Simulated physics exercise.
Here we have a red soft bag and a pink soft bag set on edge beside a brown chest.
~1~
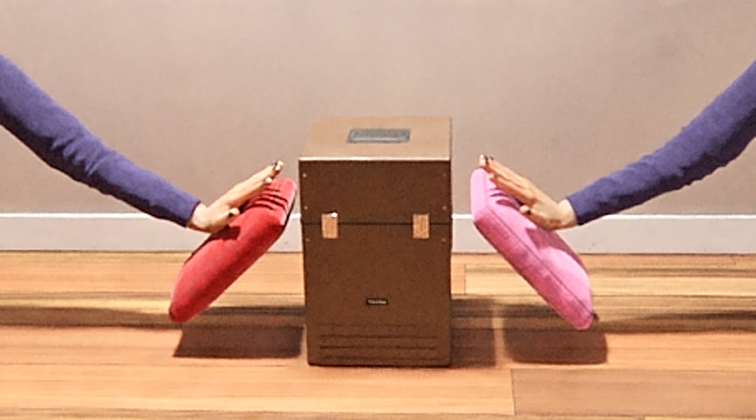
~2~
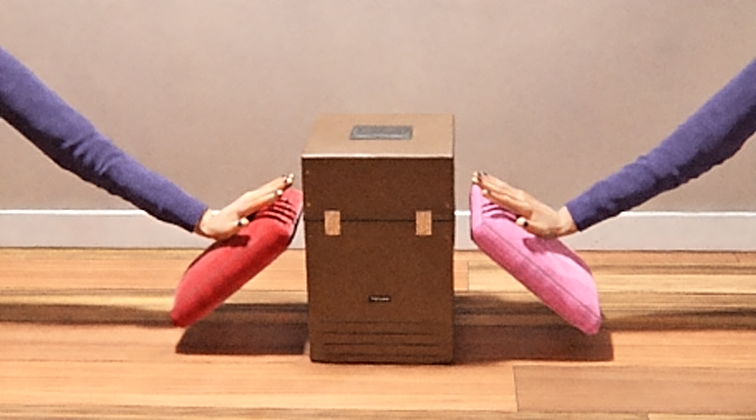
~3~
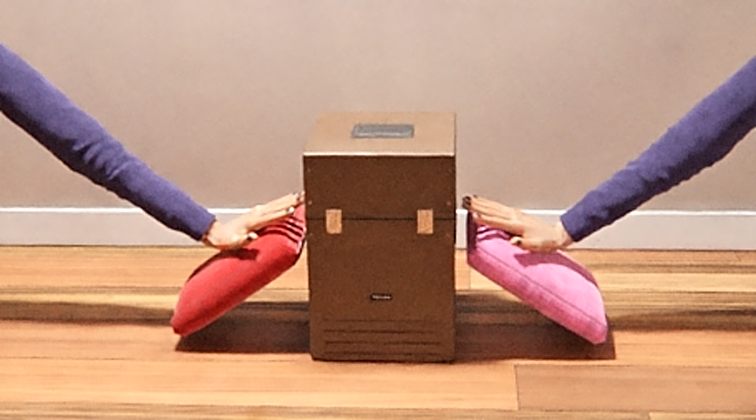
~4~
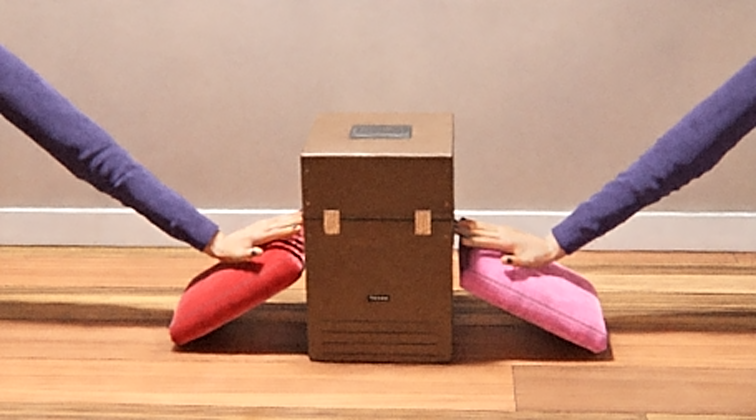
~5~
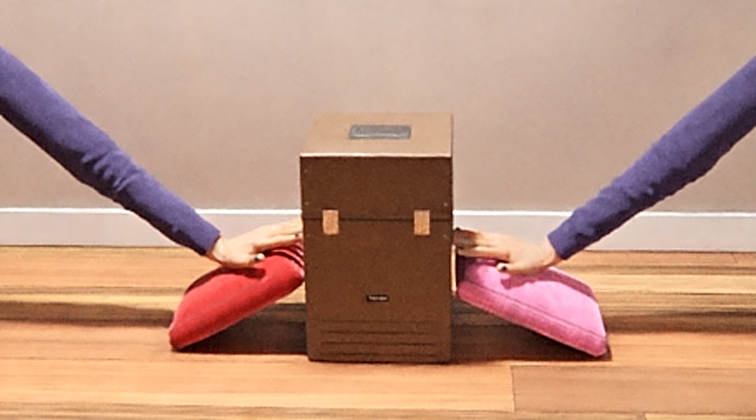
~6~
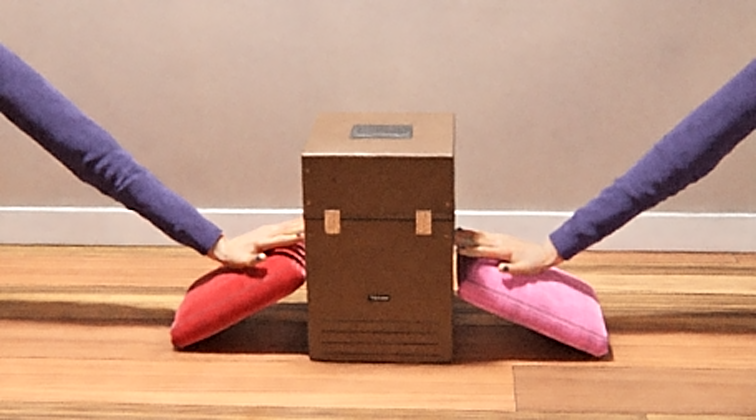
The video shows two hands pressing a red soft bag and a pink soft bag down on either side of a brown chest, the bags' upper ends lowering to a low slant before the movement nearly ceases.
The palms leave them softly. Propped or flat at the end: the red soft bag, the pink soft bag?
Outcome: The red soft bag slides down flat; the pink soft bag slips and lies down.
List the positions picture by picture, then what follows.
Red soft bag foot (176, 317), head (275, 222); pink soft bag foot (584, 323), head (480, 215), in the first frame.
Red soft bag foot (178, 322); pink soft bag foot (593, 328), in the second frame.
Red soft bag foot (179, 330); pink soft bag foot (601, 337), in the third frame.
Red soft bag foot (176, 338); pink soft bag foot (601, 345), in the fourth frame.
Red soft bag foot (175, 341); pink soft bag foot (601, 349), in the fifth frame.
Red soft bag foot (176, 341), head (299, 277), at a low slant; pink soft bag foot (602, 349), head (462, 289), at a low slant, in the sixth frame.
Then, 0.22 s on from there, red soft bag flat on the floor near (242, 306); pink soft bag flat on the floor near (535, 314).
Then, 0.34 s on from there, red soft bag flat on the floor near (237, 307); pink soft bag flat on the floor near (532, 314).
Then, 0.76 s on from there, red soft bag flat on the floor near (238, 310); pink soft bag flat on the floor near (534, 314).
In the end, red soft bag flat on the floor near (238, 310); pink soft bag flat on the floor near (534, 314). The red soft bag slips and lies down and the pink soft bag slumps to the floor.
